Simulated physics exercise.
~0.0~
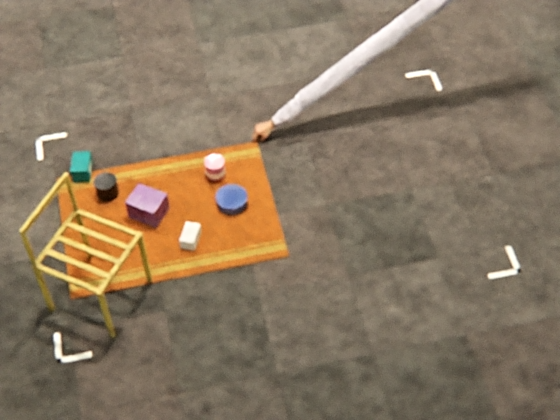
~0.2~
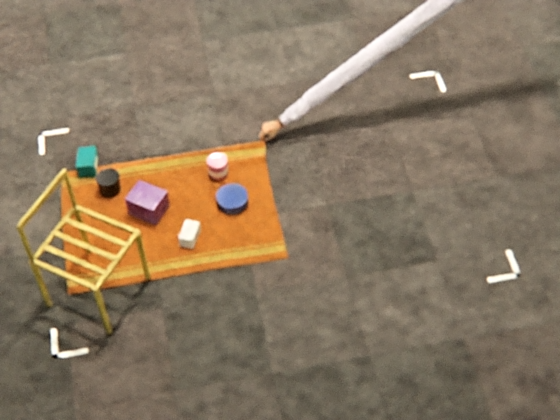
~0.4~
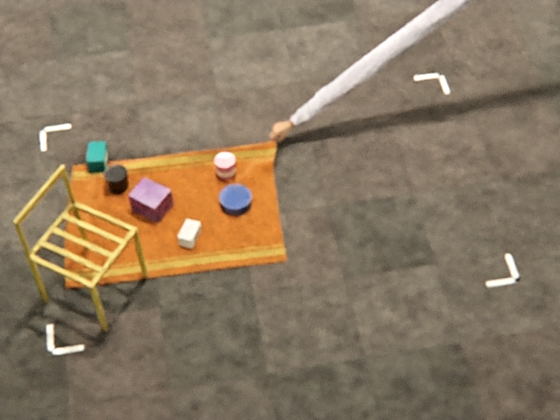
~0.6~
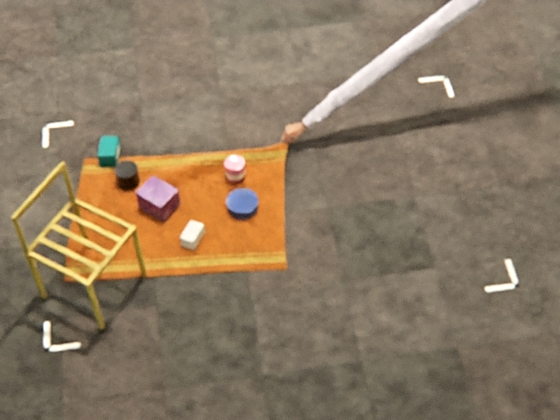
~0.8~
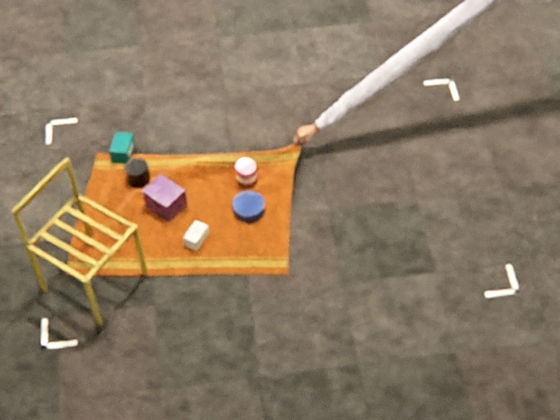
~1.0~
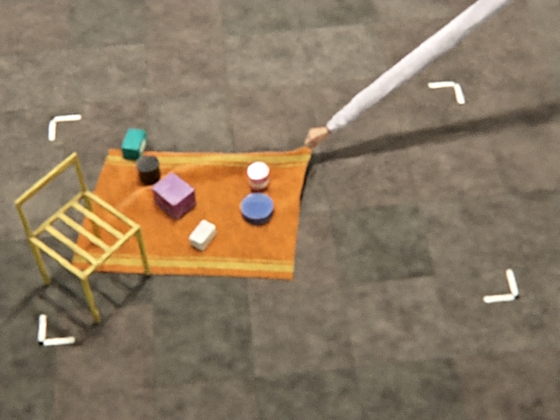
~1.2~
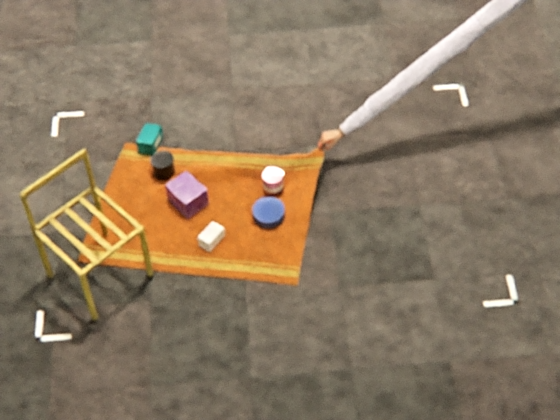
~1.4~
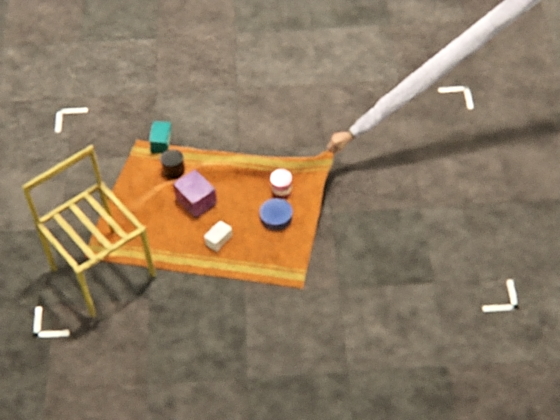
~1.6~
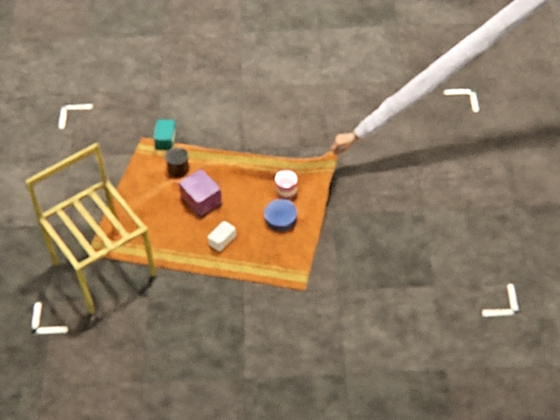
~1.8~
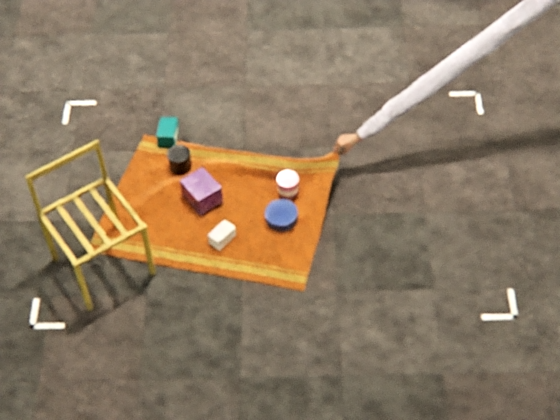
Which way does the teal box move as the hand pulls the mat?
The teal box moves to the right, travelling along with the orange mat.
